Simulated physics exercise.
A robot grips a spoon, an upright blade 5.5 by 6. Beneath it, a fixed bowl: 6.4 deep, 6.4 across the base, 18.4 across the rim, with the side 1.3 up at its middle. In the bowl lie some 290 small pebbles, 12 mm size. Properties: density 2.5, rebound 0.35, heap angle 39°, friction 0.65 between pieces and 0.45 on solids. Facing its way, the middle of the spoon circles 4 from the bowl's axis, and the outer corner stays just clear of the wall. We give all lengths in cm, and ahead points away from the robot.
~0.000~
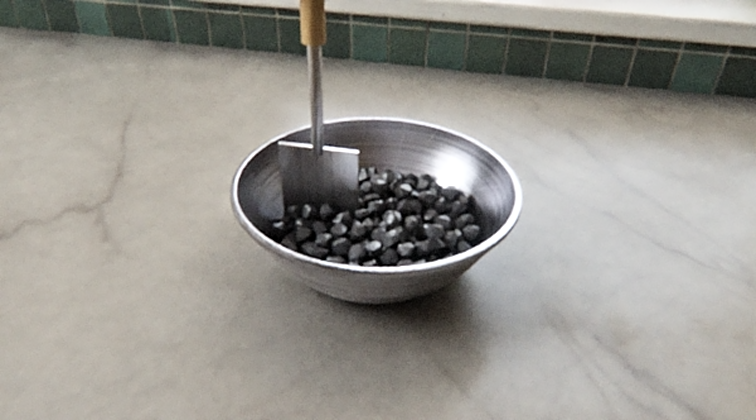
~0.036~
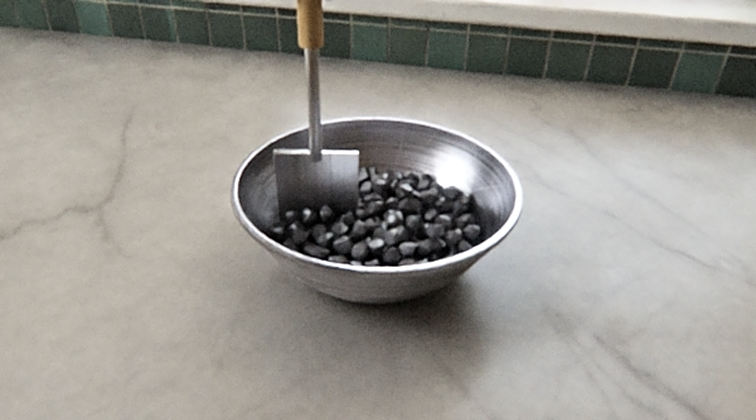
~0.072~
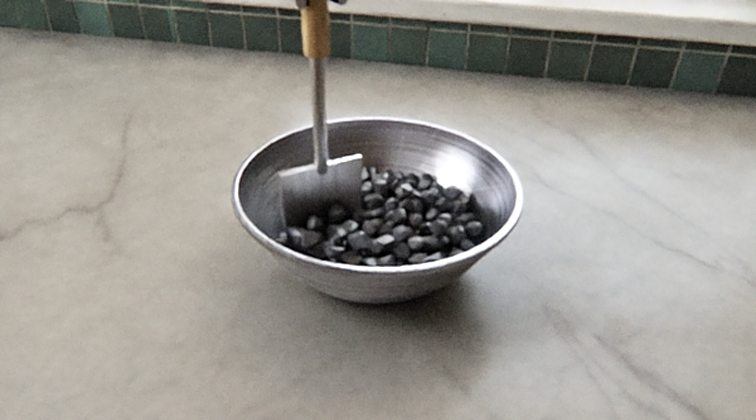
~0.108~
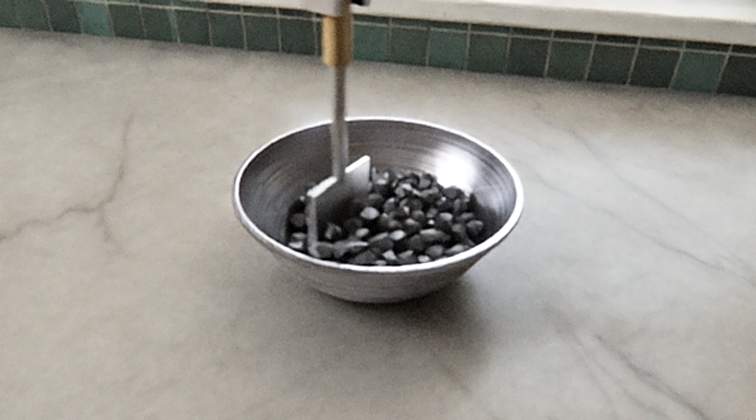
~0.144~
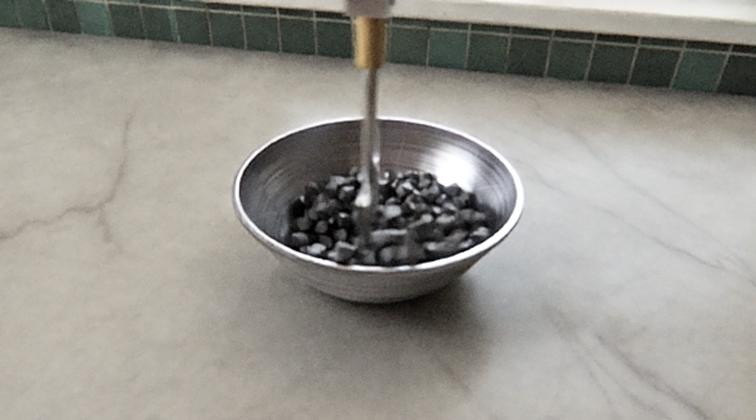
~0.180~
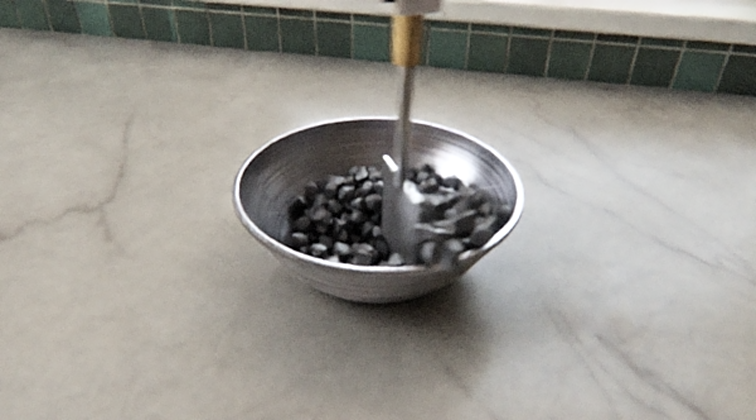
A brushed-metal bowl of dark pebbles sits on a grey, veined stone counter, seen from above at an angle by a still camera, with green tiles behind. A flat metal blade on a thin rod with a tan fitting stands at the bowl's left side. The blade dips, turns edge-on and sweeps rightward through the pebbles, pushing them up on the right.
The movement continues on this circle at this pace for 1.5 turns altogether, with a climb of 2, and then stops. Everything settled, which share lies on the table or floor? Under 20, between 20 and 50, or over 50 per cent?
Between 20 and 50 per cent.
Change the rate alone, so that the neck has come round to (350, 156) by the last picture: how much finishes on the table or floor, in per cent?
Some 10 %.
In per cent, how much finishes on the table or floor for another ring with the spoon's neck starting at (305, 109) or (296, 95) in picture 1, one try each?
10 and 0 per cent.
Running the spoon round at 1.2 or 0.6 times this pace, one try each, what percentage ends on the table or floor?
Around 35 percent for the first try and 10 percent for the second.
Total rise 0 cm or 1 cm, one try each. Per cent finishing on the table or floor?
Estimates: 40 % then 35 %.
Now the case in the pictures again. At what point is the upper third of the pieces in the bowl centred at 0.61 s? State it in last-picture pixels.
(362, 252).
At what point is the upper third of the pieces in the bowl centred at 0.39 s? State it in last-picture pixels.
Centre of upper third: Approx. (342, 150) px.
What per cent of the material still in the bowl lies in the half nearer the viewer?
I'd say around 50 per cent.
After 0.39 s, 283° round, highest piece 10 above the table; 238 in the bowl, 28 on the table or floor, 24 in flight or on the tool.
After 0.61 s, 84° round, highest piece 8 above the table; 212 in the bowl, 70 on the table or floor, 8 in flight or on the tool.
After 0.91 s, 180° round, highest piece 5 above the table; 206 in the bowl, 84 on the table or floor.
After 1.61 s, 180° round, highest piece 5 above the table; 206 in the bowl, 84 on the table or floor.
In the end, 206 in the bowl, 84 on the table or floor. That is 29 % on the table or floor.
